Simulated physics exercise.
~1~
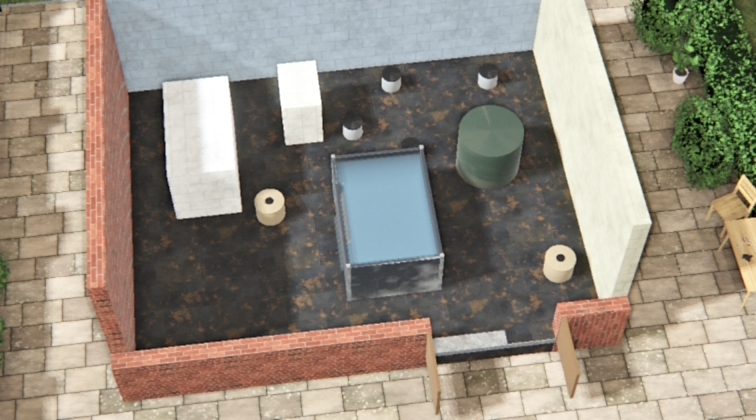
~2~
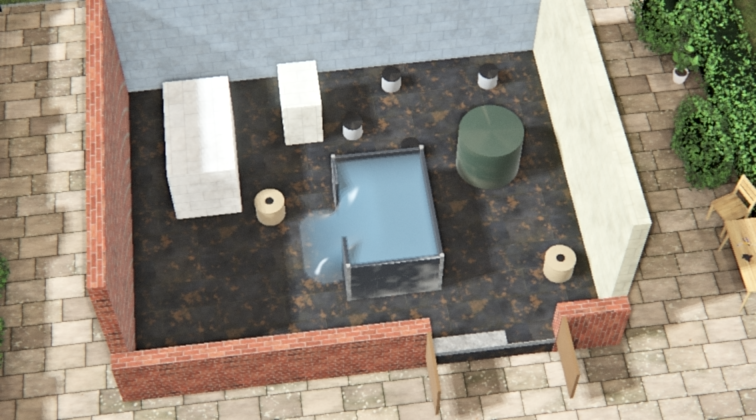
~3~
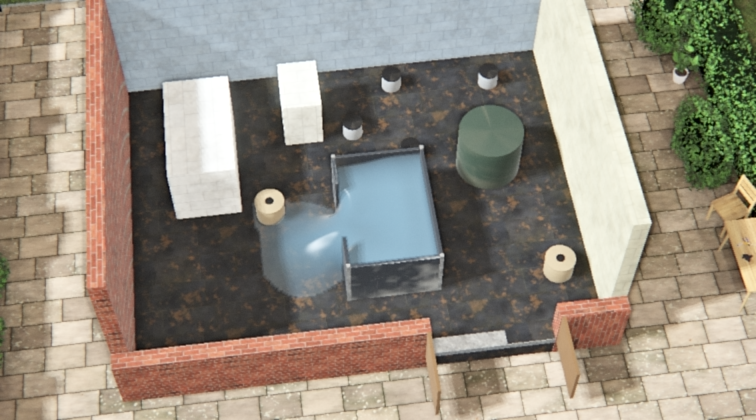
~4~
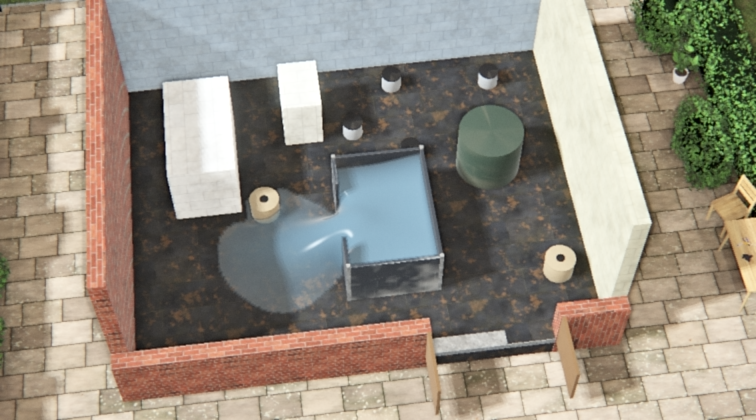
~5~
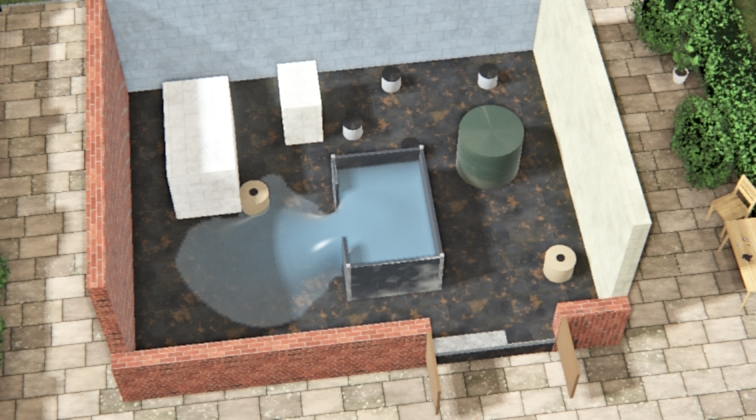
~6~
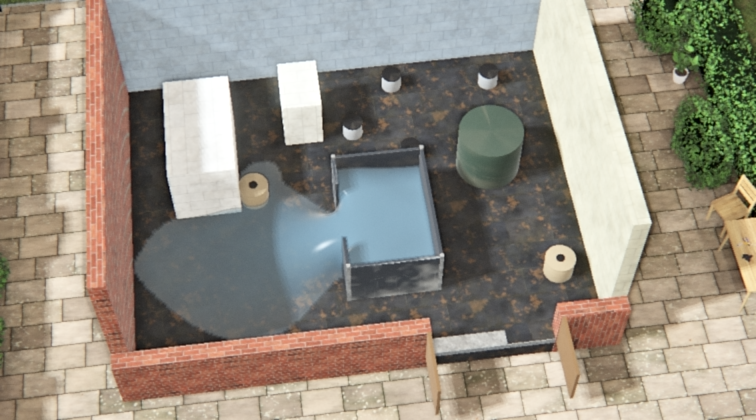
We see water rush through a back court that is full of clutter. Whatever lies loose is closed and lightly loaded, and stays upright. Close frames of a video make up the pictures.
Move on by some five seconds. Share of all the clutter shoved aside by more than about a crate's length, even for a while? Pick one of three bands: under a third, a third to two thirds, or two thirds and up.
Under a third.
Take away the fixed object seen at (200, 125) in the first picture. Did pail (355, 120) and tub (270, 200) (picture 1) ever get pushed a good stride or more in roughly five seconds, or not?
Taking them in order, the first sits tight and the second travels far.
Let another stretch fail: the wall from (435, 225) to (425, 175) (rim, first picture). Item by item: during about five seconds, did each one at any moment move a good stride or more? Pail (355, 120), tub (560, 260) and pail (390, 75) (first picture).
Here's my take, in sequence: Fails to go that far, dislodged that far, and dislodged that far.
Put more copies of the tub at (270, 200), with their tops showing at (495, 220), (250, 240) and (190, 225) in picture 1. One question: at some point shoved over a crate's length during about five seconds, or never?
Here's how it goes: Never gets far, sent far off, and lastly sent far off.
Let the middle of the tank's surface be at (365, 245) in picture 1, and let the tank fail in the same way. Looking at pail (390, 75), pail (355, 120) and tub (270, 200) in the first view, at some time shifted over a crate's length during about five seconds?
The three, one by one: Short of that, short of that and past that mark.
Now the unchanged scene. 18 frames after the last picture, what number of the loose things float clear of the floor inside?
You get 1.
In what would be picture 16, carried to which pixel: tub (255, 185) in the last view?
That would put it around (265, 73).
A moment on, 1 of 7 are well off their spots; 0 afloat.
Next, 1 of 7 are well off their spots; 1 afloat.
Later, 1 of 7 are well off their spots; 1 afloat.
In the end, 1 of 7 are well off their spots, and 1 have been at some point; 1 afloat.
